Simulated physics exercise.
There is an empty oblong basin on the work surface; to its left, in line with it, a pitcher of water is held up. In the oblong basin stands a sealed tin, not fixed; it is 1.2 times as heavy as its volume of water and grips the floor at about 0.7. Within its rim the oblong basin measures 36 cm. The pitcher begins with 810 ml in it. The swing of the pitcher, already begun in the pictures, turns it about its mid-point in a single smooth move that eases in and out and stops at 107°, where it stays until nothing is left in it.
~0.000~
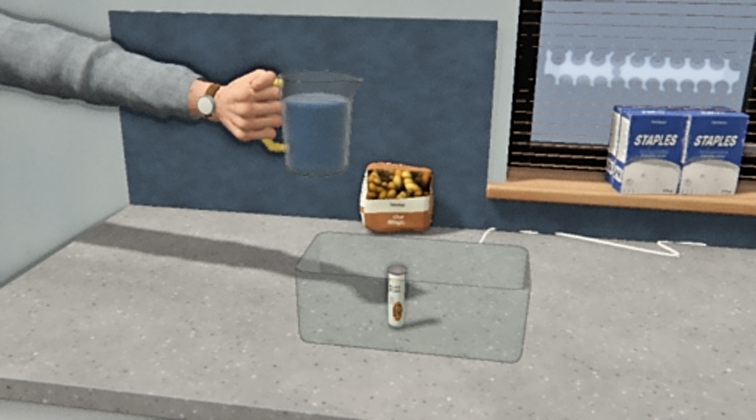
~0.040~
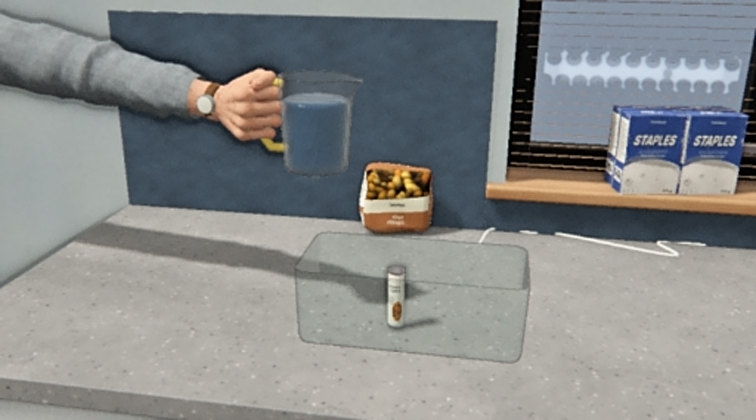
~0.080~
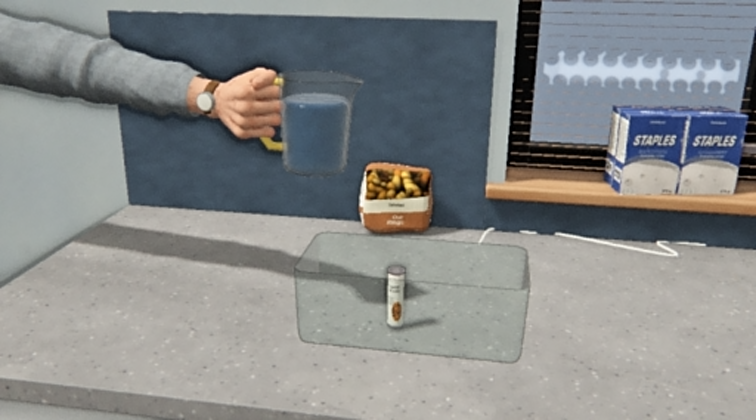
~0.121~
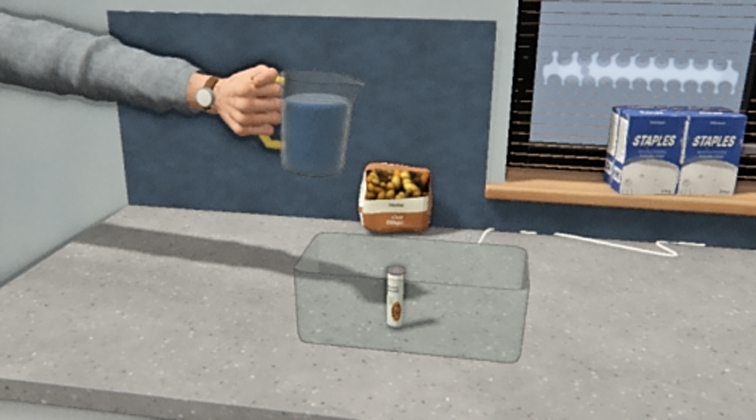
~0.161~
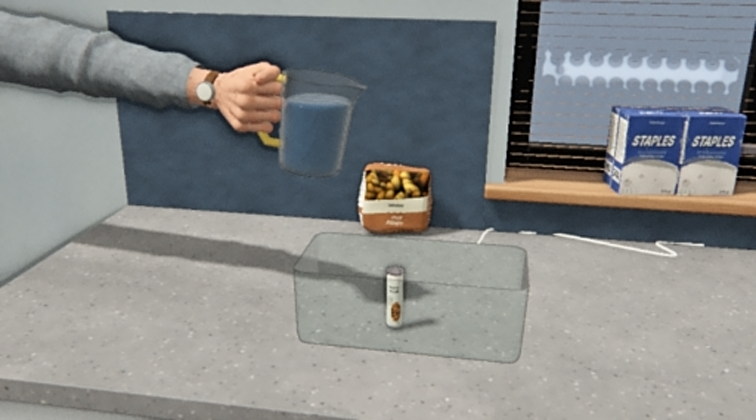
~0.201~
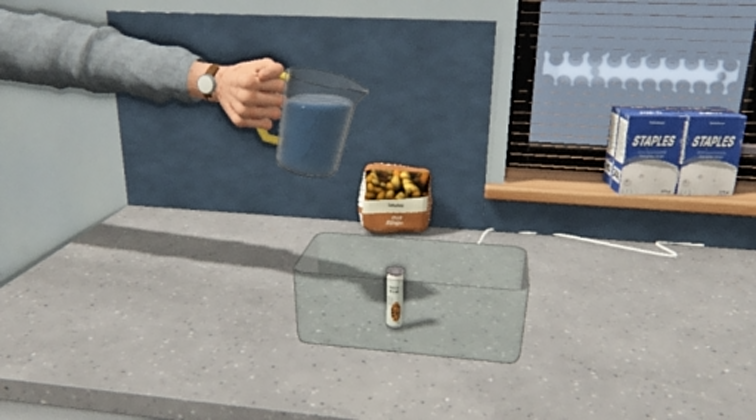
At the start, a hand with a wristwatch holds a clear pitcher of bluish water upright, above and to the left of an empty, transparent oblong basin on a grey counter, a small tin standing by it. The hand then gradually tilts the pitcher slightly to the right, while everything else stays still.
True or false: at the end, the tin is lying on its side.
False.
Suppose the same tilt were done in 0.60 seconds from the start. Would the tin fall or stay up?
Holds steady.
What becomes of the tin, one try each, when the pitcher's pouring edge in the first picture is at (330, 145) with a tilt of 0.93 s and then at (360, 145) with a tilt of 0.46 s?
Trial 1 - tin tips; trial 2 - tin tips.
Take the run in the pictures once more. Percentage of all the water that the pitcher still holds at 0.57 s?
Some 88 per cent.
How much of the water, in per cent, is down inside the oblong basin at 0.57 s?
Fraction in basin: Approx. 0%.
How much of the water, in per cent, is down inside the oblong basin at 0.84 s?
About 36 per cent.
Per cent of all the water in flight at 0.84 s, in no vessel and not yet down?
Airborne fraction: Approx. 32 %.
By 0.57 s the tilt is 72° and 87 per cent is still to pour; the tin stands where it began.
By 0.84 s the tilt is 105° and 32 per cent is still to pour; the tin stands where it began.
By 1.12 s the tilt is 107° and 3 per cent is still to pour; the tin stands where it began.
By 1.43 s the tilt is 107° and 0 per cent is still to pour; the tin stands where it began.
At rest the tin stands where it began.
